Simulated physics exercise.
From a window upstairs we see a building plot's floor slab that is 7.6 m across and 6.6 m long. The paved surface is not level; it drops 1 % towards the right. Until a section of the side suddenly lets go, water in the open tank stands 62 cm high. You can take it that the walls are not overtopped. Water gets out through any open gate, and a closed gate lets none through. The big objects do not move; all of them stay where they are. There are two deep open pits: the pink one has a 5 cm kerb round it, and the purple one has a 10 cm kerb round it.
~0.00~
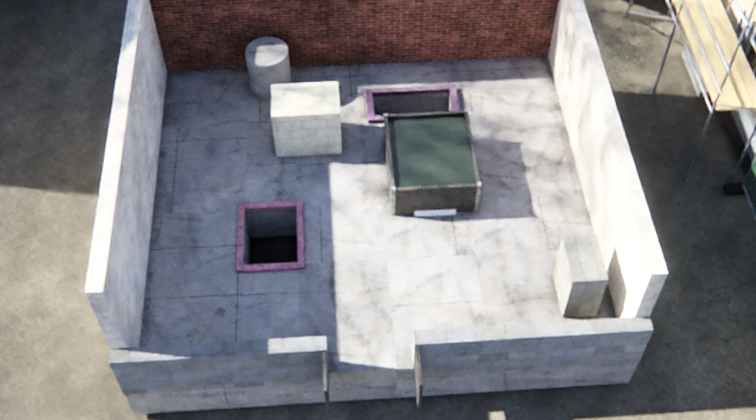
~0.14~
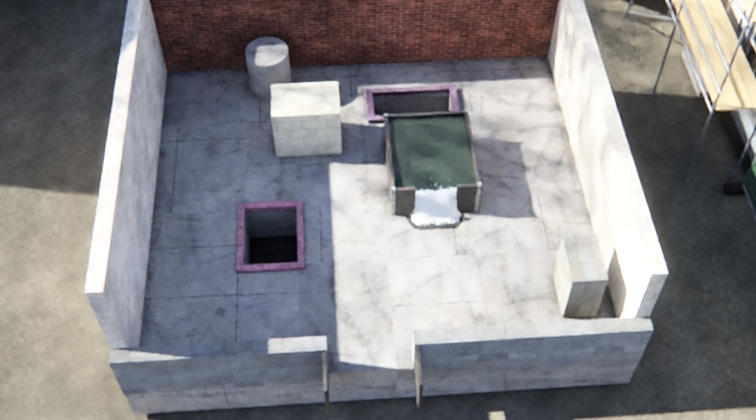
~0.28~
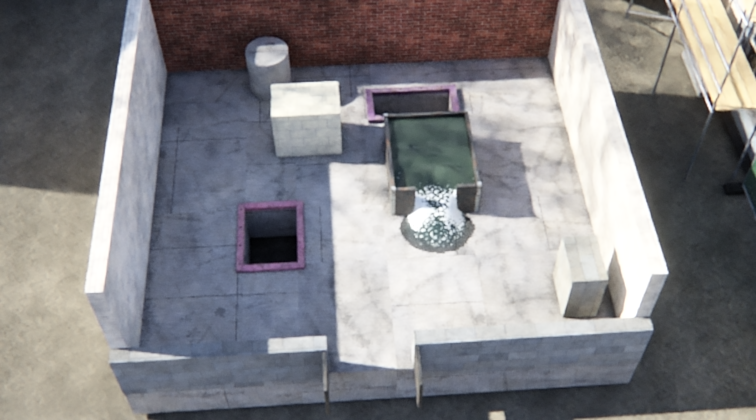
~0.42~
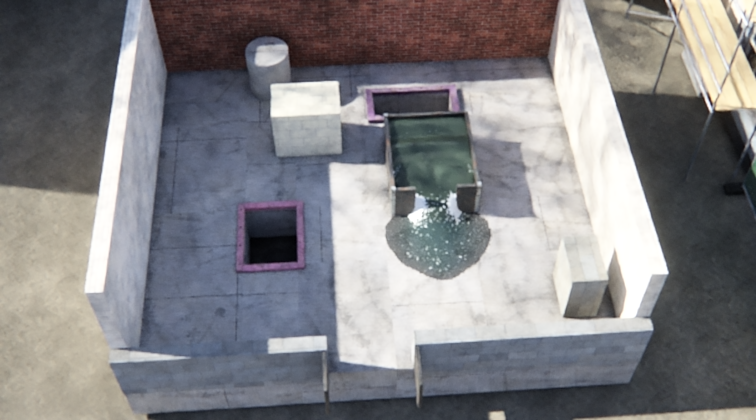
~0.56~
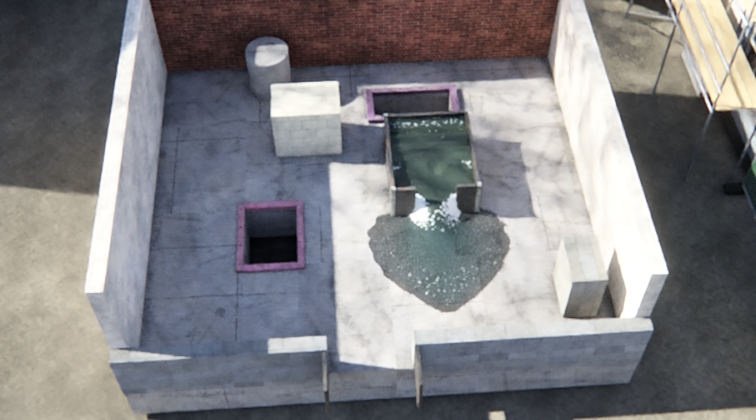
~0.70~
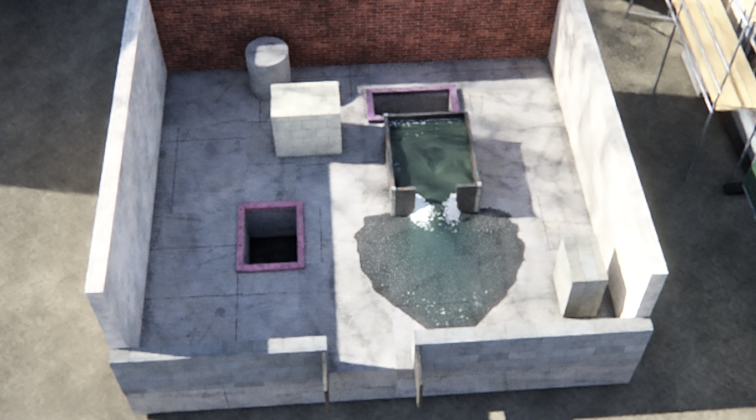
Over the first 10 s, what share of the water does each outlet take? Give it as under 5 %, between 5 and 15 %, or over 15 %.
Gate: Over 15 %; pink pit: Not even 5 %; purple pit: Less than 5 %.
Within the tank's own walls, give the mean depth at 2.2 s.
I'd put the average depth near 33 cm.
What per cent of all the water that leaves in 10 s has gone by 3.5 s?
Around 50 percent.
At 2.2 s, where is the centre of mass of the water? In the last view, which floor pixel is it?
Its balance point lies near (449, 233).
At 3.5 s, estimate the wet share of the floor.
Roughly 30 % of the floor is wet.
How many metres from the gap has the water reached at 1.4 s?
Around 3.4 metres.
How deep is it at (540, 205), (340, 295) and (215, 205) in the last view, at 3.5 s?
About 0, 1 and 0 cm respectively.
After 1.4 s water covers 20 % of the floor and is deepest (34 cm) near (434, 216); gone so far, the gate 0 %, the pink pit 0 %, the purple pit 0 %.
After 2.2 s water covers 25 % of the floor and is deepest (26 cm) near (554, 346); gone so far, the gate 5 %, the pink pit 0 %, the purple pit 0 %.
After 3.5 s water covers 30 % of the floor and is deepest (20 cm) near (610, 343); gone so far, the gate 11 %, the pink pit 0 %, the purple pit 0 %.
After 6.0 s water covers 50 % of the floor and is deepest (14 cm) near (610, 343); gone so far, the gate 17 %, the pink pit 0 %, the purple pit 0 %.
After 10.0 s water covers 65 % of the floor and is deepest (9 cm) near (555, 86); gone so far, the gate 22 %, the pink pit 0 %, the purple pit 0 %.
